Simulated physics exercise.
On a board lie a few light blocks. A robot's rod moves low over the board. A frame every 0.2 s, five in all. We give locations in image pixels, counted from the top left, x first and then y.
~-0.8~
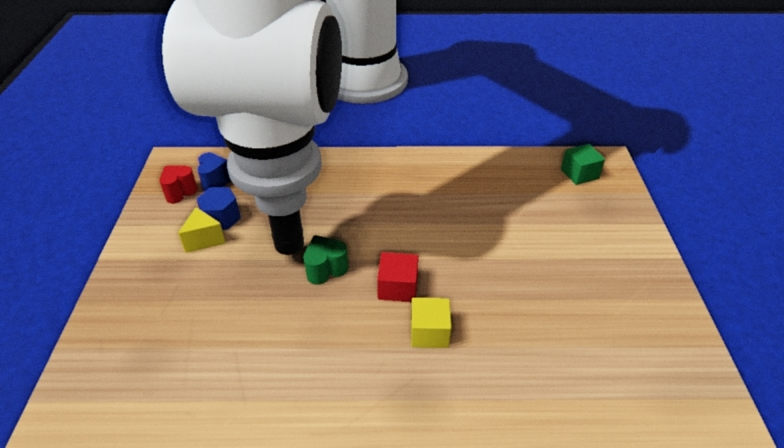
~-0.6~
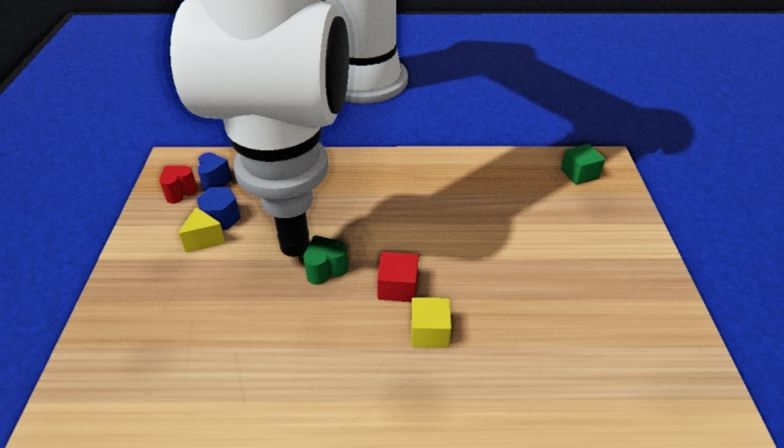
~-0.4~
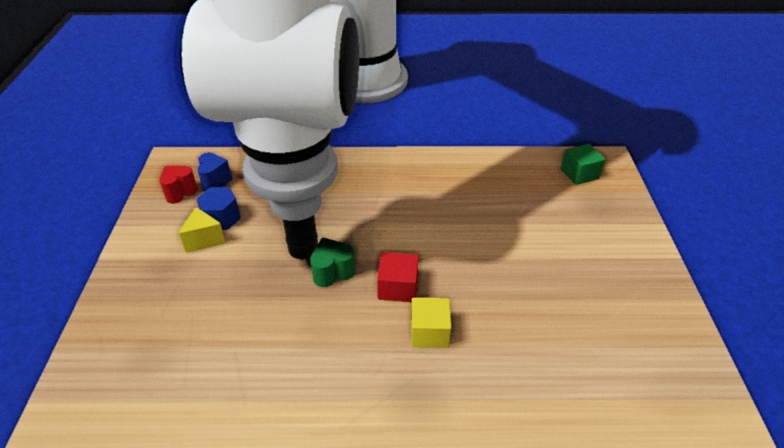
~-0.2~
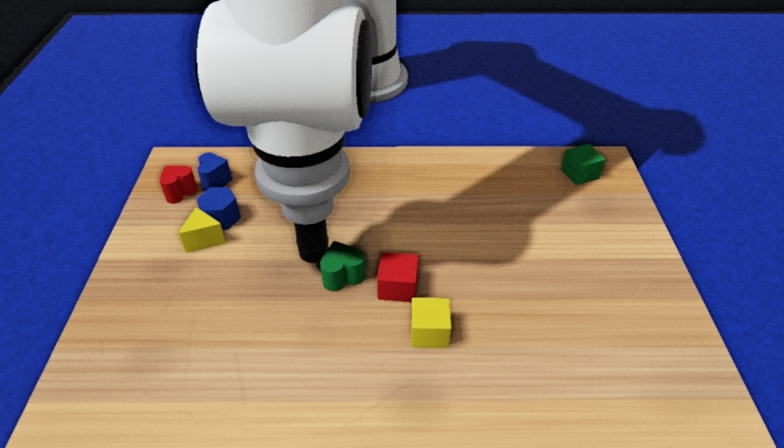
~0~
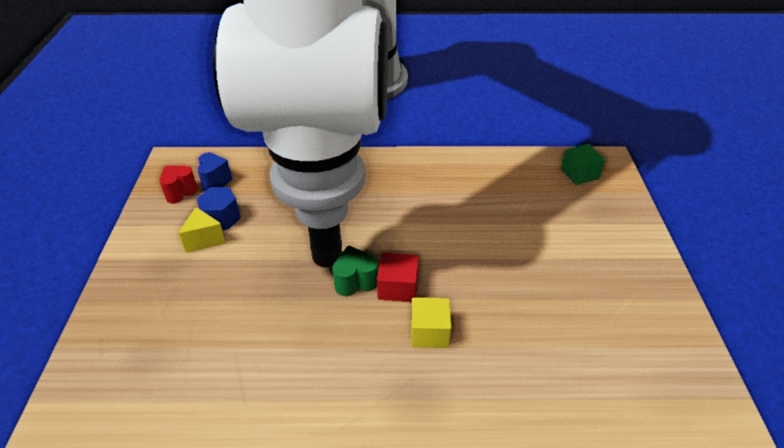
Robot arm's black rod moving right across a wooden board, then pushing a green heart block up beside a red block.
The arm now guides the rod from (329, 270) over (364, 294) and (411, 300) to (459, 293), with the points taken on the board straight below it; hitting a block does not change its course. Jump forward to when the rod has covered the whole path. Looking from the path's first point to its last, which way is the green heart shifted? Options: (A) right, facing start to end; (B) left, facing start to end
Answer: A.
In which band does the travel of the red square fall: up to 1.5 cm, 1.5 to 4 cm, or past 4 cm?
Ends over 4 cm away.
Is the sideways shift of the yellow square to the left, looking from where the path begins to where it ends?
No.
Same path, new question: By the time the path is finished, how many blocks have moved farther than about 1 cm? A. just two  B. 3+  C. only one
The correct letter is B.
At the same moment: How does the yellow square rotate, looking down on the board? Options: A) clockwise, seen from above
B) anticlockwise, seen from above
I choose A.
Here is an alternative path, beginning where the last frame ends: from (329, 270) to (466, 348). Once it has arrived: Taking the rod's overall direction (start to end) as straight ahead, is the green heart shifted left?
Final answer: Yes.
On the path given first. One third of the way, rod (364, 282); green heart (396, 283), turned 15° anticlockwise; red square (439, 274), turned 30° anticlockwise.
Two thirds of the way, rod (412, 287); green heart (440, 296); red square (461, 273), turned 55° anticlockwise; yellow square (451, 326), turned 25° clockwise.
At the end, rod (461, 281); green heart (467, 300), turned 55° clockwise; red square (502, 267), turned 55° anticlockwise; yellow square (457, 330), turned 45° clockwise.
